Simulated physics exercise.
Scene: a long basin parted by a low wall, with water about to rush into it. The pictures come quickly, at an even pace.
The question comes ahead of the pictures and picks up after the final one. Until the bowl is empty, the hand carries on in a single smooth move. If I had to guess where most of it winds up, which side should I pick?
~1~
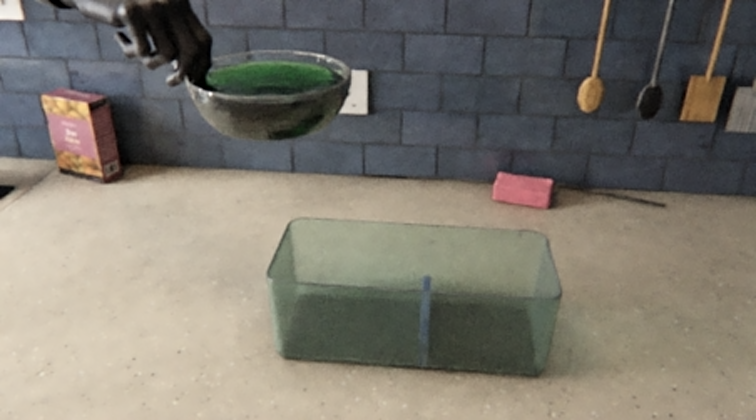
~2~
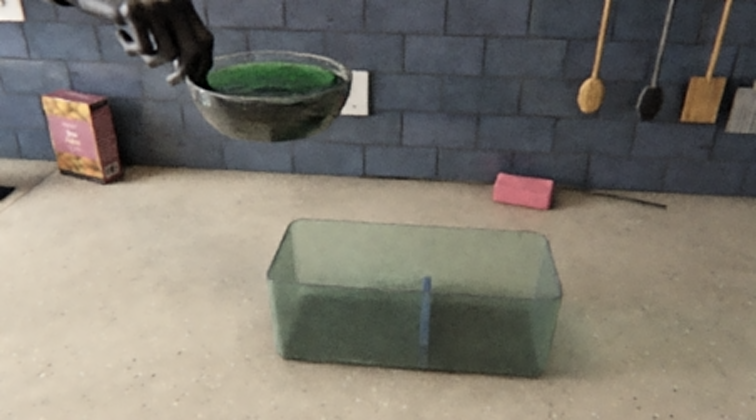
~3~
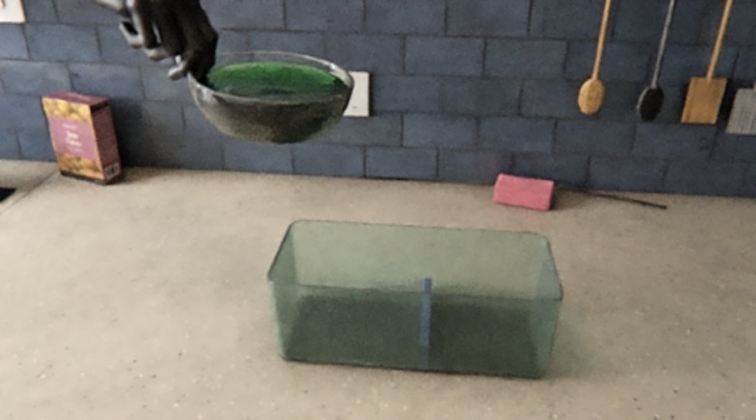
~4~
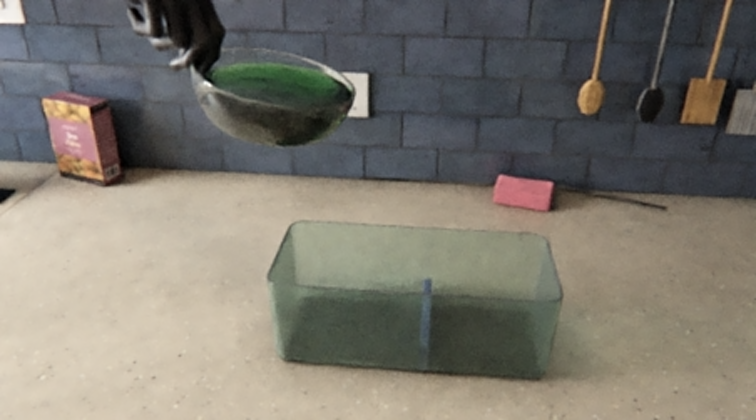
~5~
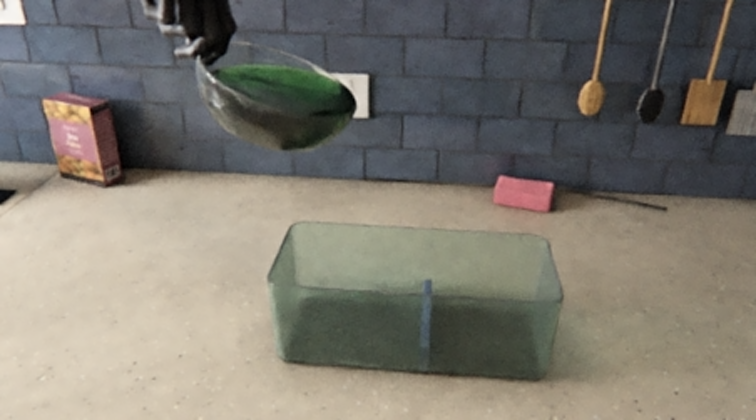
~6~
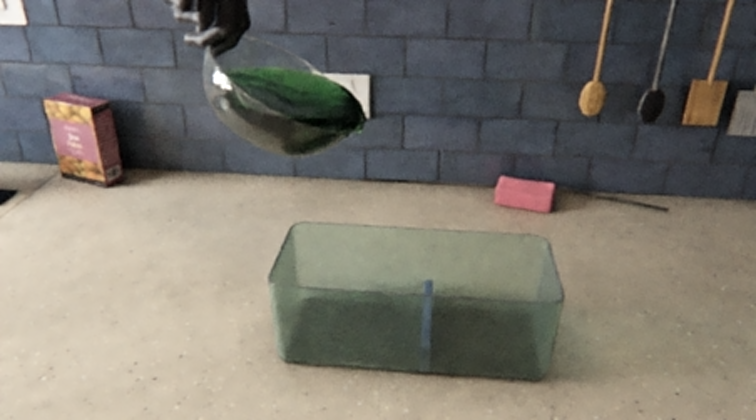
Pick the left side.
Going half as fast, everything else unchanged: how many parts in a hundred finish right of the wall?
Close to 40 per cent.
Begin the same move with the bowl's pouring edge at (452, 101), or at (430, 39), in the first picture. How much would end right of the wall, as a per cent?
First about 60, then 60 per cent.
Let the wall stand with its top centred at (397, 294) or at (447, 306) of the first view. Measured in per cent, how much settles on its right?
Estimated: 55 % first, 15 % second.
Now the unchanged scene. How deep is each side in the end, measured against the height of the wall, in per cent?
On the left it's around 60 per cent; on the right, 30 per cent.
A moment on, the tilt is 88° and 10 per cent is still to pour, 20 is left of the wall and 6 right of it.
Next, the tilt is 96° and 1 per cent is still to pour, 68 is left of the wall and 23 right of it.
Then the tilt is 96° and 0 per cent is still to pour, 62 is left of the wall and 25 right of it.
Later the tilt is 96° and 0 per cent is still to pour, 61 is left of the wall and 27 right of it.
Finally, 61 per cent lies left of the wall, 27 right of it and 12 outside.
